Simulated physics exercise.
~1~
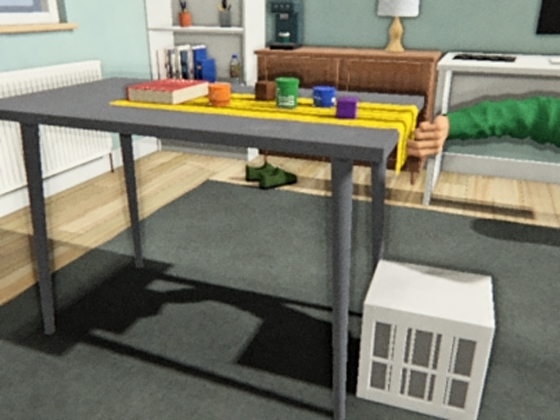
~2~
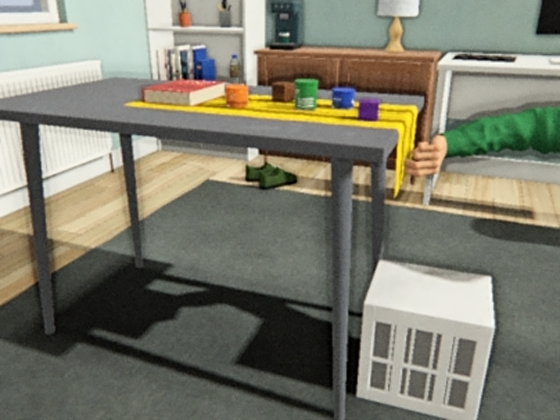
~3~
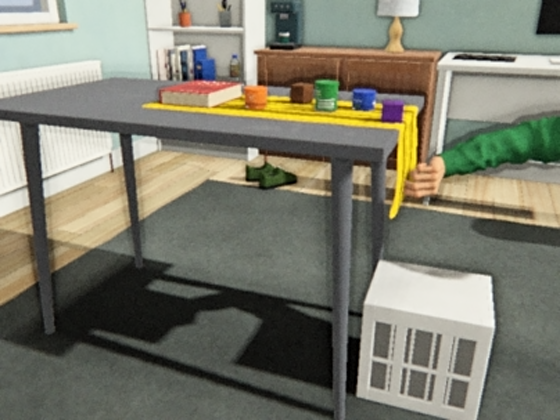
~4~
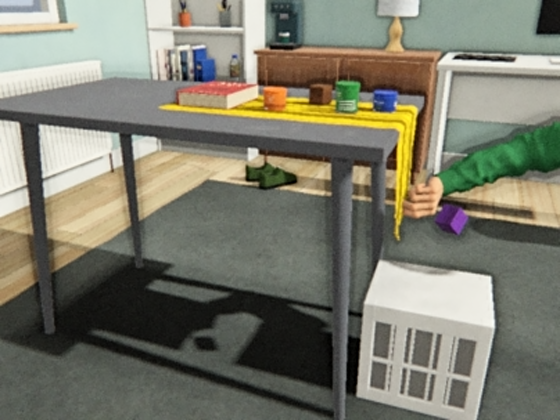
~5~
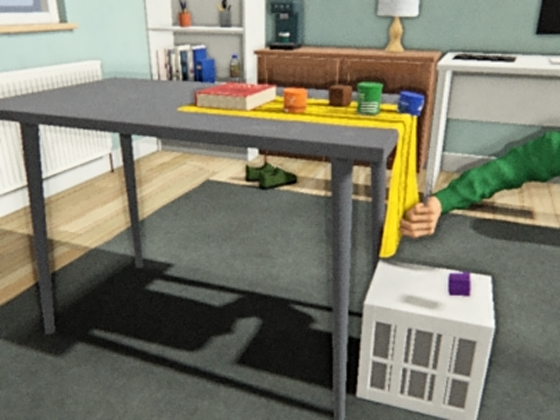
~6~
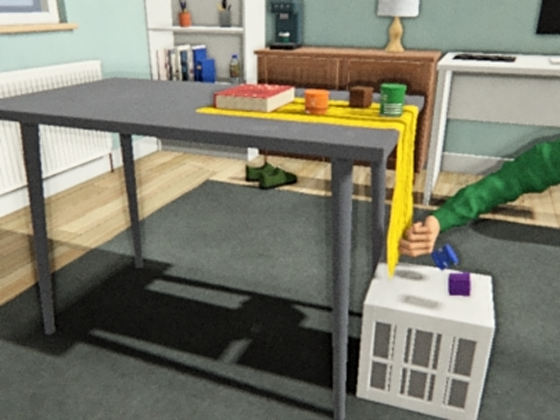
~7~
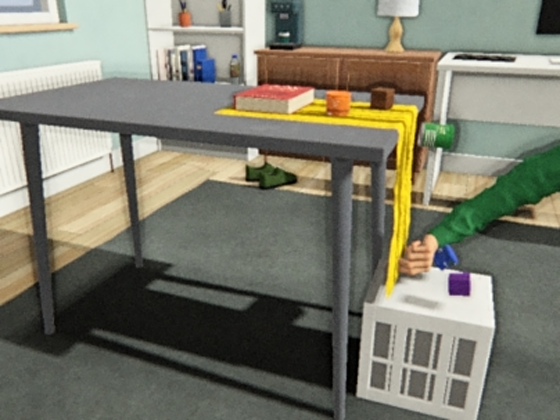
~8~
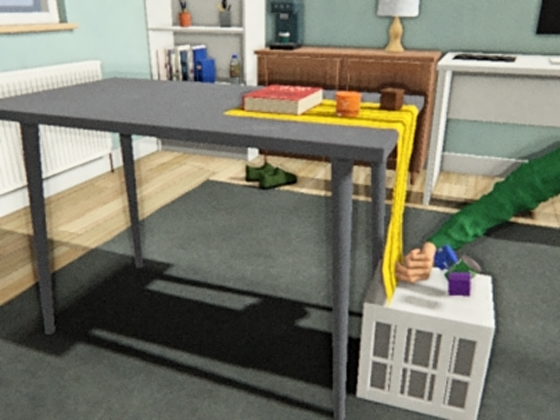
Yellow cloth being pulled off a grey table by a green-sleeved hand, dropping purple, blue and green items onto a white crate.
